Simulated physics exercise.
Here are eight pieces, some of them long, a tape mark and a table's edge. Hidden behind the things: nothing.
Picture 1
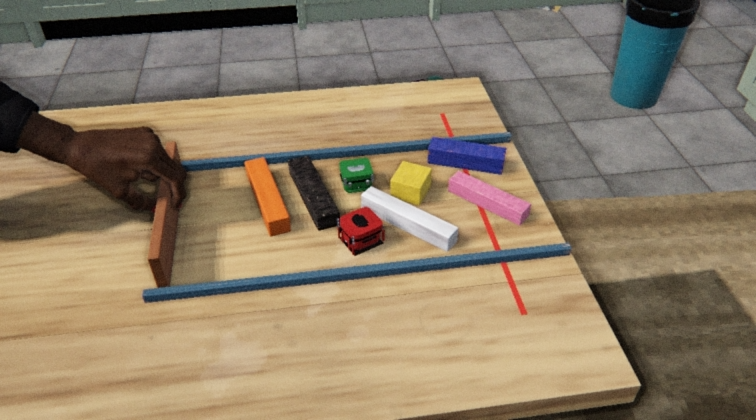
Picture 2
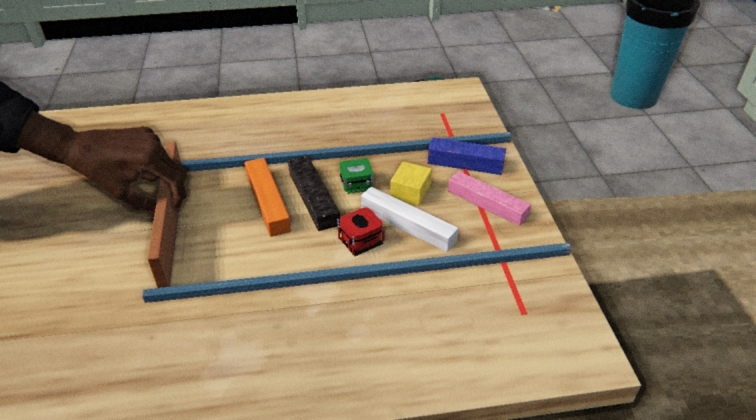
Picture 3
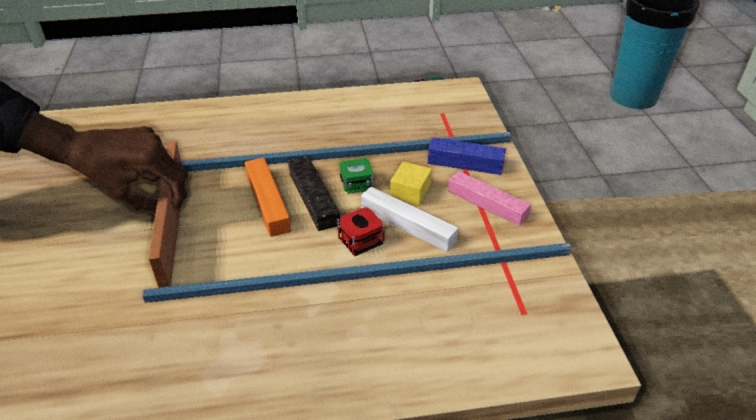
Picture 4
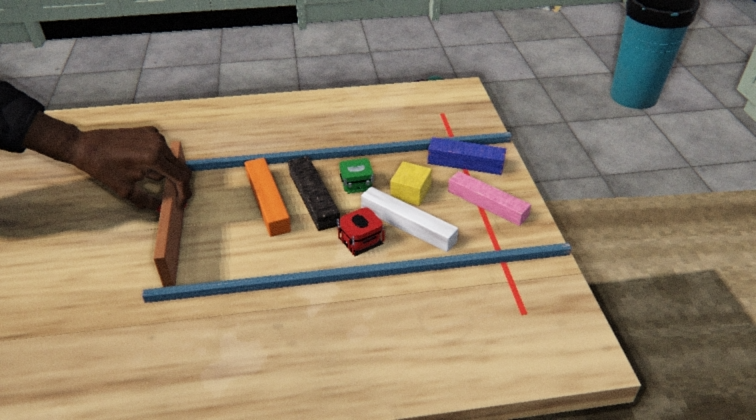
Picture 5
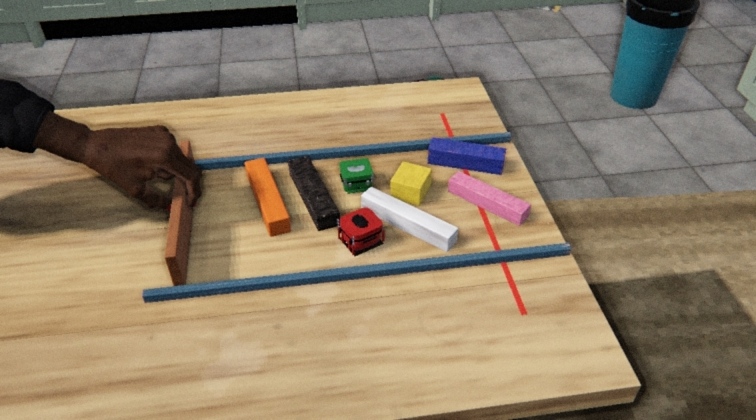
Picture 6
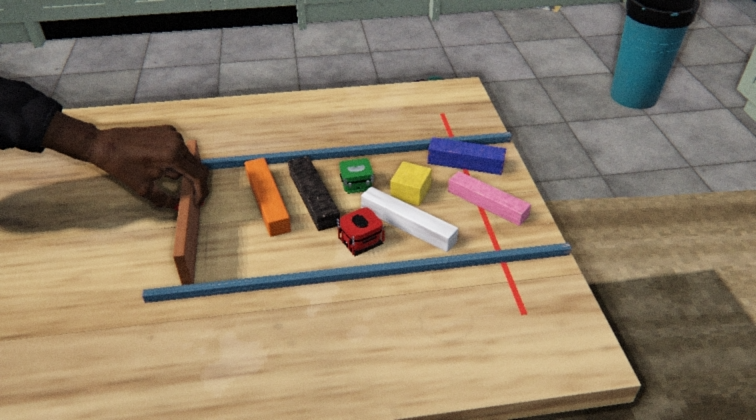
On a wooden tabletop, a hand slides an upright board slightly right between blue rails, while the coloured blocks ahead stay still.
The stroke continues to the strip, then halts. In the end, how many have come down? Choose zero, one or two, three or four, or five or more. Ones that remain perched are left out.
By the end, three or four have come down.
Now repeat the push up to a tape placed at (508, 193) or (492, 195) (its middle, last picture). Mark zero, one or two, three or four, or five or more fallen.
Five or more; at least five.
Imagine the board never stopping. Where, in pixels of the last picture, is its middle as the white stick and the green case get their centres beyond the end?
The middle is at (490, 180) when it's the white stick, and at (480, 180) when it's the green case.
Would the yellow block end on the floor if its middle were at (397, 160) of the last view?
It remains in place.
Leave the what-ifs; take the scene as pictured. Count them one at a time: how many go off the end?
Total: 3.
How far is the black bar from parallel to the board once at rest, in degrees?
Roughly 0° out of line.
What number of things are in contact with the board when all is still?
Count recorded: 2.
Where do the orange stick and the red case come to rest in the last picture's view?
Around (481, 175) and around (508, 220).
Early on, none off yet; pink bar at rest near (488, 198); blue bar at rest near (467, 156); yellow block at rest near (411, 184).
Finally, the number that fall off is three or four; lost, yellow block, blue bar and pink bar.
